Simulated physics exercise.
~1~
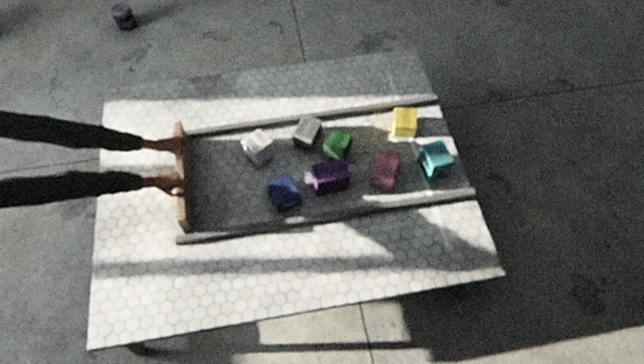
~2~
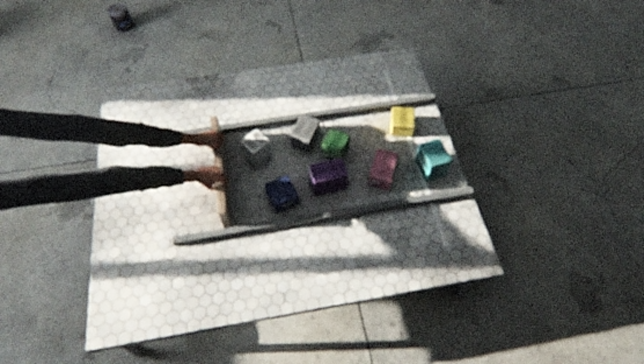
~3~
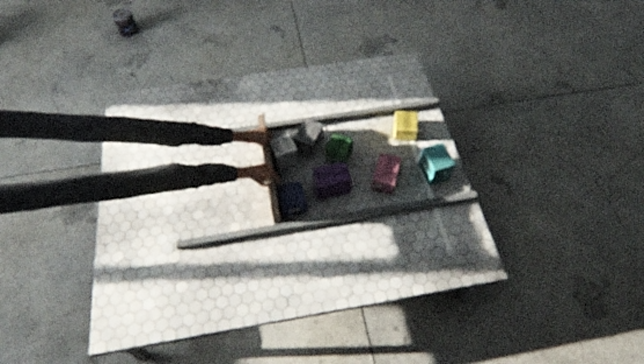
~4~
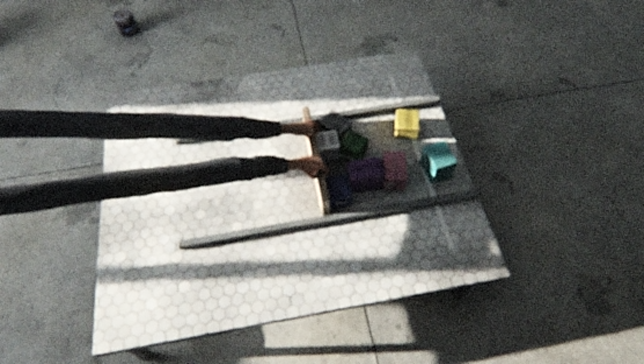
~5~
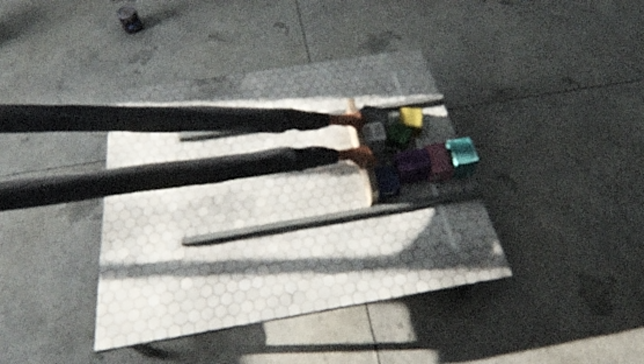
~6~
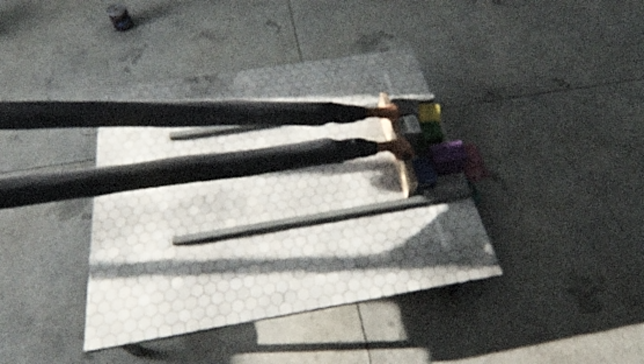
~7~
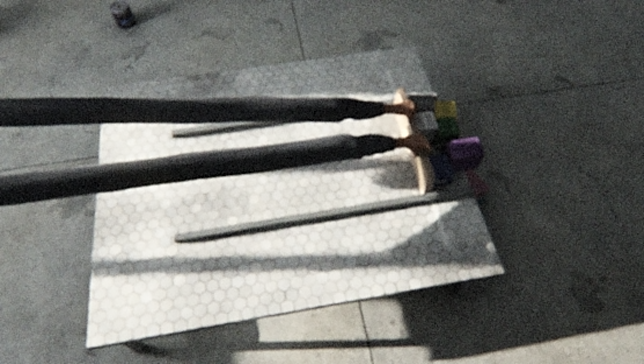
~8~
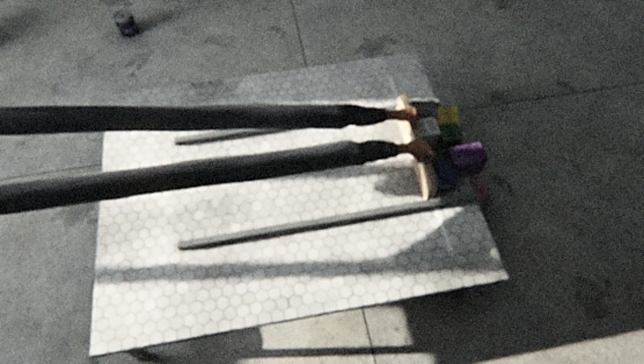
In the video, two dark-sleeved arms push an upright plank rightward along a white tiled platform, gathering scattered colourful boxes toward the far edge. The turquoise and pink ones go over the end, and the plank halts with the rest bunched against it.
